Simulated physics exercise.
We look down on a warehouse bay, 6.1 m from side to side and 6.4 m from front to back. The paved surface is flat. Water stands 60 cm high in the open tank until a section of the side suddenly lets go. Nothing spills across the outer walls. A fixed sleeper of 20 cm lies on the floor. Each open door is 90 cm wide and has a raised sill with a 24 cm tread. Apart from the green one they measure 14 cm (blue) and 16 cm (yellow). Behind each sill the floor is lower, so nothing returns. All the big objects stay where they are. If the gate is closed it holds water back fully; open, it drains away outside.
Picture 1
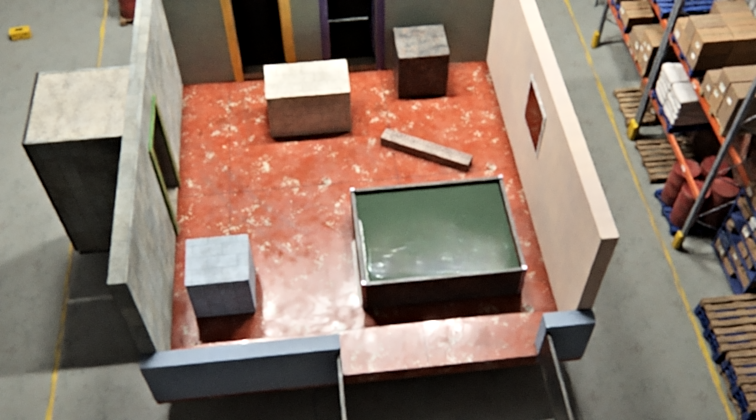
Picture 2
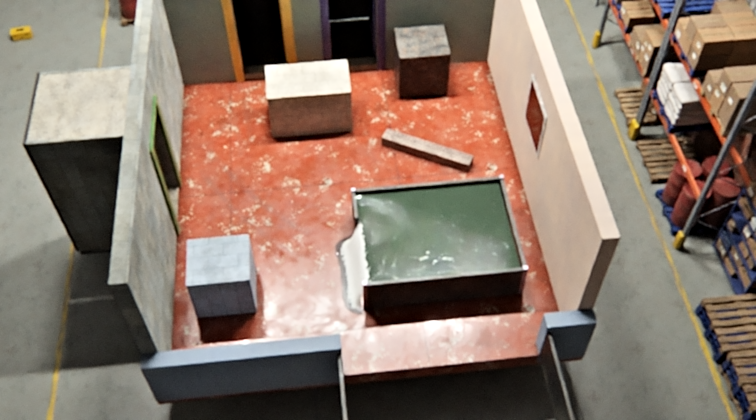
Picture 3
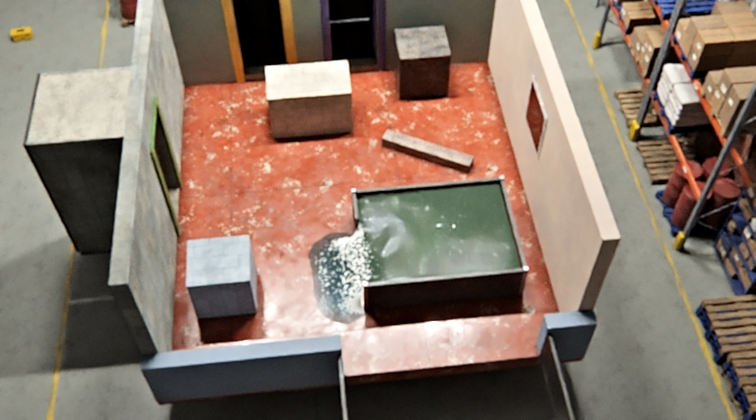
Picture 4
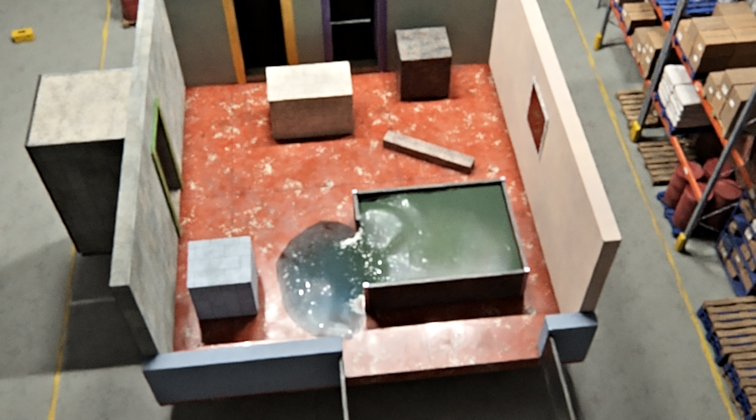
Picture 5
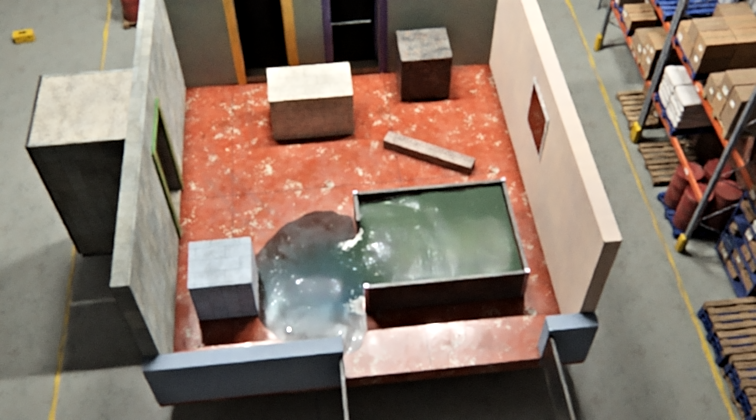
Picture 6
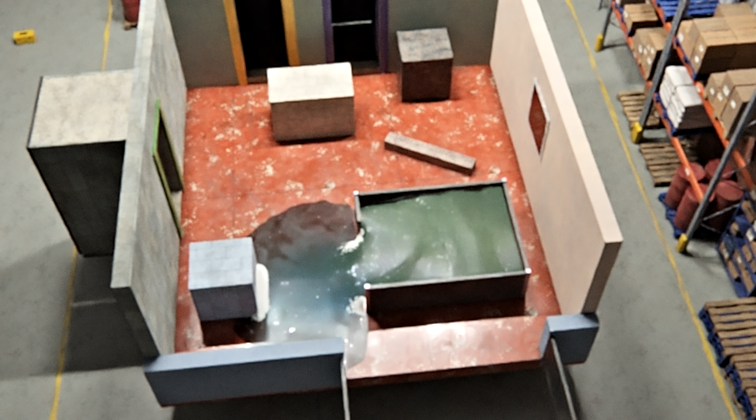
Greenish water burst from the left side of an open tank on a red floor, foaming as it poured out, then spread leftward in a widening puddle and reached the pale blue block.
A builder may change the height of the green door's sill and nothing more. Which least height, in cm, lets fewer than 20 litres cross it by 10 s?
About 15 cm.
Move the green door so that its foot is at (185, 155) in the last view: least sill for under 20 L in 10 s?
Roughly 10.5 cm.
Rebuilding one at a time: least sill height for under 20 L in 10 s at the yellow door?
About 14.5 cm at yellow.
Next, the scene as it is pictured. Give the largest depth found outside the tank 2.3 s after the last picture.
About 36 cm.
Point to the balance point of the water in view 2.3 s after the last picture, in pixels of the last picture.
At about (329, 267).
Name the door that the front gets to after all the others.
Last comes the blue one.
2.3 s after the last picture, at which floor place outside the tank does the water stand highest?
At about (174, 381).
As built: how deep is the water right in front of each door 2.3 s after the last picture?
Depths in cm: Blue 0, green 16, yellow 0.
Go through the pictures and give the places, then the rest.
The open tank at (435, 231) is whole and still, 60 cm deep; the green door at (165, 170) is dry, in the first frame.
The front is at (347, 296), 0.3 m from the gap at (363, 265); 0.3 m2 of floor is wet, 60 cm left at the back, in the second frame.
The front is at (315, 266), 0.8 m from the gap at (363, 267); 1.0 m2 of floor is wet, 60 cm left at the back, in the third frame.
The front is at (284, 286), 1.3 m from the gap at (364, 269); 2.2 m2 of floor is wet, 60 cm left at the back, in the fourth frame.
The gap is at (365, 270), the front 1.8 m out at a hidden place; the back of the open tank holds 60 cm, in the fifth frame.
Water pours out at (365, 270) and has run 2.3 m, to a hidden place; about 5 cm deep outside, 60 cm at the back; the green door at (169, 174), 3.5 m from the gap, is still 1.4 m from the nearest water, in the sixth frame.
Then, 0.7 s after the last picture water covers 25 % of the floor, deepest (38 cm) near (267, 292); it has not reached the green door.
Then, 2.3 s after the last picture water covers 40 % of the floor, deepest (36 cm) near (174, 381); 16 cm at the green door, 66 litres in over its 6 cm sill.
Then, 9.3 s after the last picture water covers 95 % of the floor, deepest (14 cm) near (334, 92); 7 cm at the green door, 123 litres in over its 6 cm sill.
At the green door as built, the water peaked near 17 cm, 2.1 s after the last picture.
With a sill of 13 cm, 32 litres would have come in within the 10 s; with 17.5 cm, 7 litres. So under 20 litres takes about 15 cm.
